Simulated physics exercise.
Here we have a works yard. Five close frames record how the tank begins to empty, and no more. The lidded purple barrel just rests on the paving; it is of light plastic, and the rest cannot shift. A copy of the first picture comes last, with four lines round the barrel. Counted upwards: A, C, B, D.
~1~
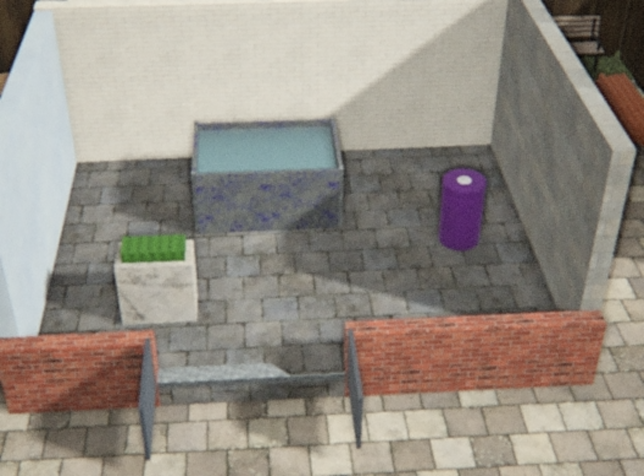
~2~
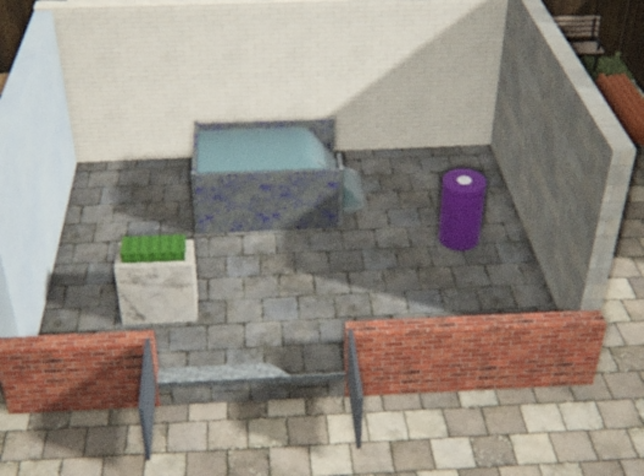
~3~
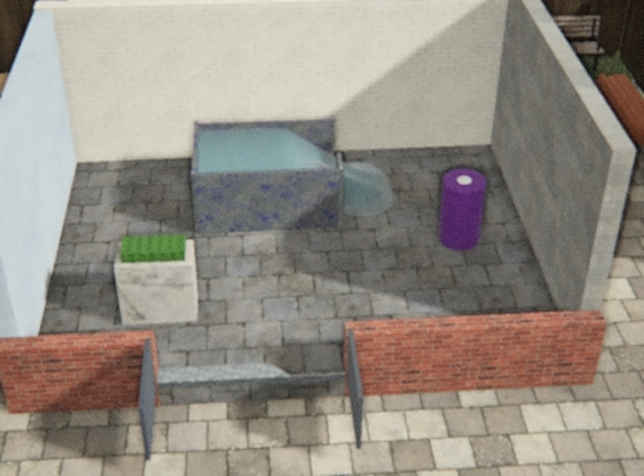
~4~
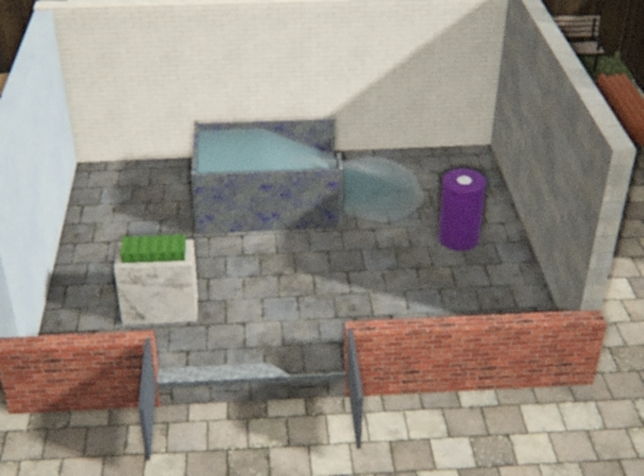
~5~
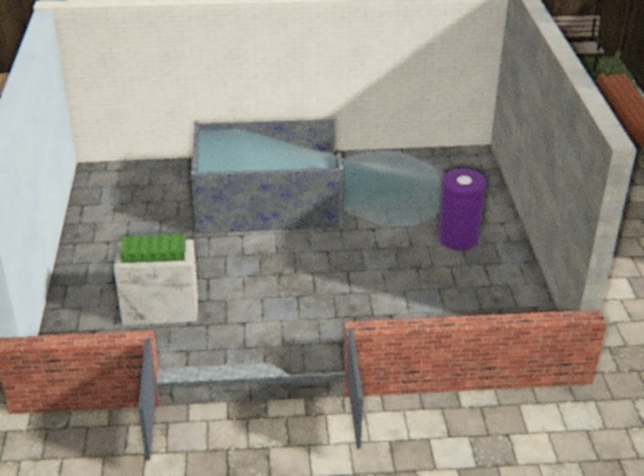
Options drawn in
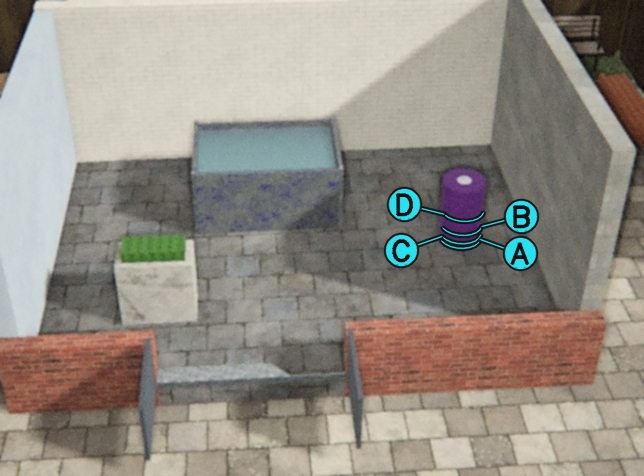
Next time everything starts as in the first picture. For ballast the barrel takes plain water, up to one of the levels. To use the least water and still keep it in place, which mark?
D will do.
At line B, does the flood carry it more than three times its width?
No.
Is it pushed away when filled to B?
Yes.
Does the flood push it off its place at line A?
Yes.
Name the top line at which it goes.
The answer is B.
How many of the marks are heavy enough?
One of them.
On the marked copy, A at (463, 248); B at (464, 235); C at (464, 243); D at (466, 221); from the bottom up A, C, B, D.
If A is chosen, it is pushed about 9 times its own width away.
If B is chosen, it is pushed about its own width away.
If C is chosen, it is pushed about 5 times its own width away.
If D is chosen, it does not move.
